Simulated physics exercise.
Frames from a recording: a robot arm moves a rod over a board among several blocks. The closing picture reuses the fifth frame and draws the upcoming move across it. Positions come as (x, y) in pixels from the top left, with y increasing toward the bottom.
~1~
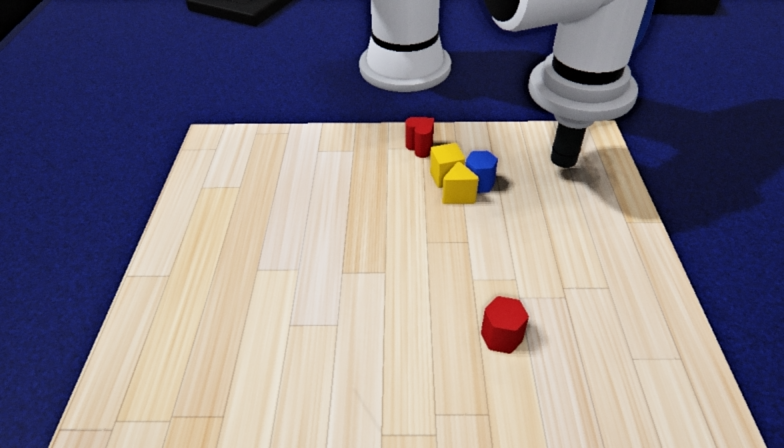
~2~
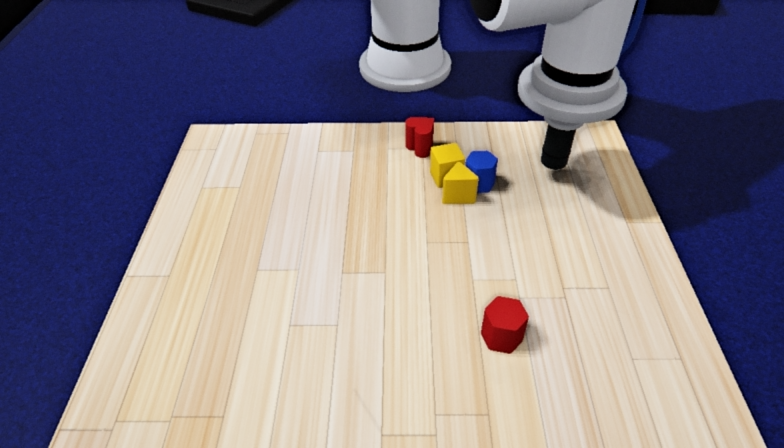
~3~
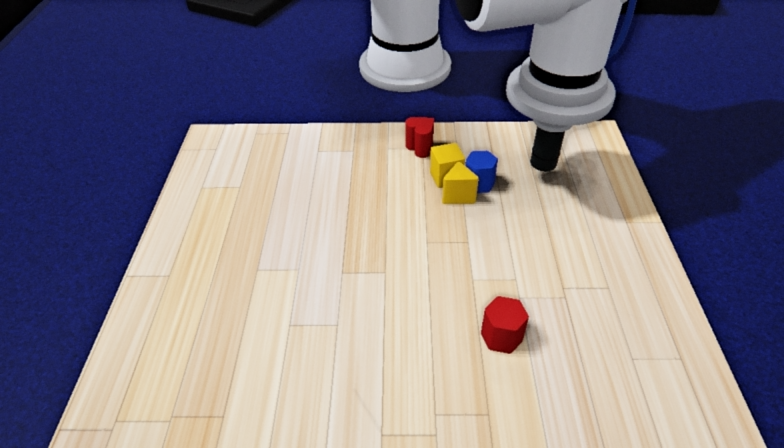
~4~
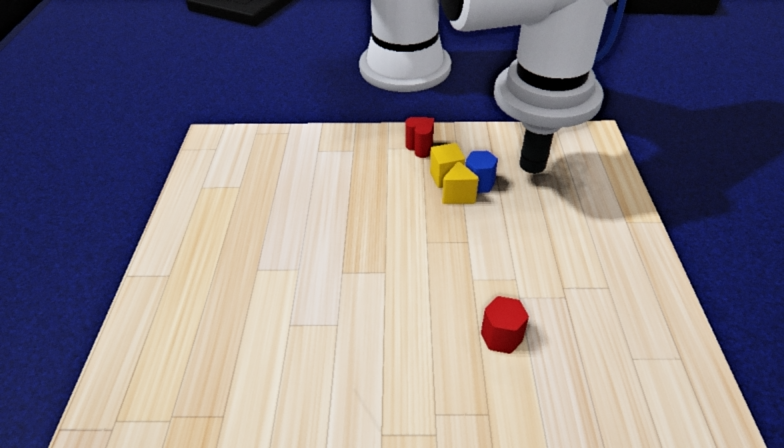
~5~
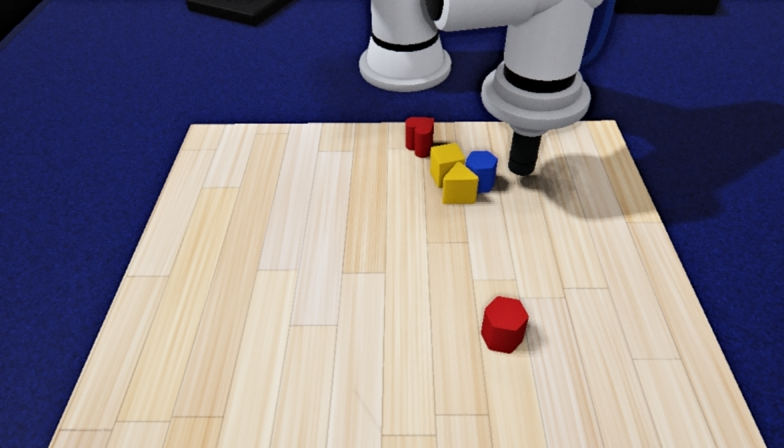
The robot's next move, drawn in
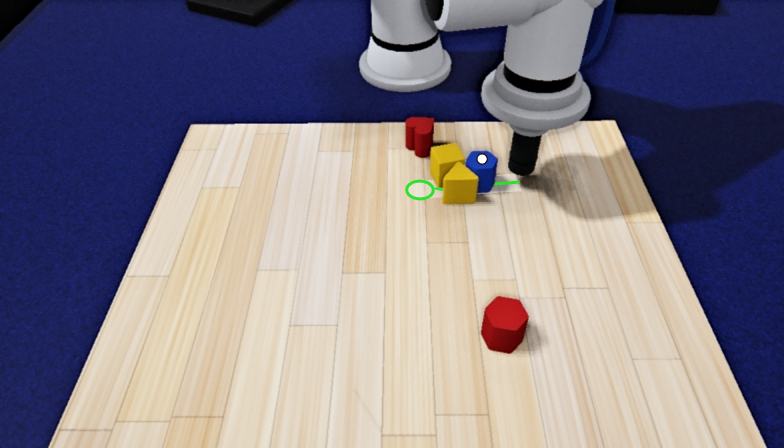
A robot arm with a black rod moves slowly left across a wooden board, nearing a blue block beside two yellow blocks. The blocks, including a red one behind the yellow pair and another in the foreground, stay still.
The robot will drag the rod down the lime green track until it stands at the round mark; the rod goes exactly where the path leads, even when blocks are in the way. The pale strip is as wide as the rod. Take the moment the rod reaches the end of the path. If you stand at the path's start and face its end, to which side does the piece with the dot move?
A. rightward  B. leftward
B
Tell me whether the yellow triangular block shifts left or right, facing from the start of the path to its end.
Facing from start to end, it shifts left.
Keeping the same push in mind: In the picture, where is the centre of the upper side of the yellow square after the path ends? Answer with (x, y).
It should be at about (410, 149).
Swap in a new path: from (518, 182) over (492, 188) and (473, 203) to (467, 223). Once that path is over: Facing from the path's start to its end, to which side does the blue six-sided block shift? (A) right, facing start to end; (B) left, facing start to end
The one that fits is A, right, facing start to end.
Drawn move, in a line from (518, 182) to (420, 190); the dot is on the blue six-sided block.
On the path given first. One third of the way, rod (486, 171); yellow square (433, 153), turned 45° clockwise; yellow triangular block (448, 179), turned 15° anticlockwise; blue six-sided block (459, 164), turned 15° anticlockwise.
Two thirds of the way, rod (453, 173); yellow square (415, 152), turned 85° clockwise; yellow triangular block (431, 187), turned 55° anticlockwise; blue six-sided block (427, 169), turned 45° anticlockwise.
At the end, rod (420, 176); red heart-shaped block still; yellow square (410, 149), turned 90° clockwise; yellow triangular block (425, 189), turned 75° anticlockwise; blue six-sided block (397, 176), turned 65° anticlockwise.
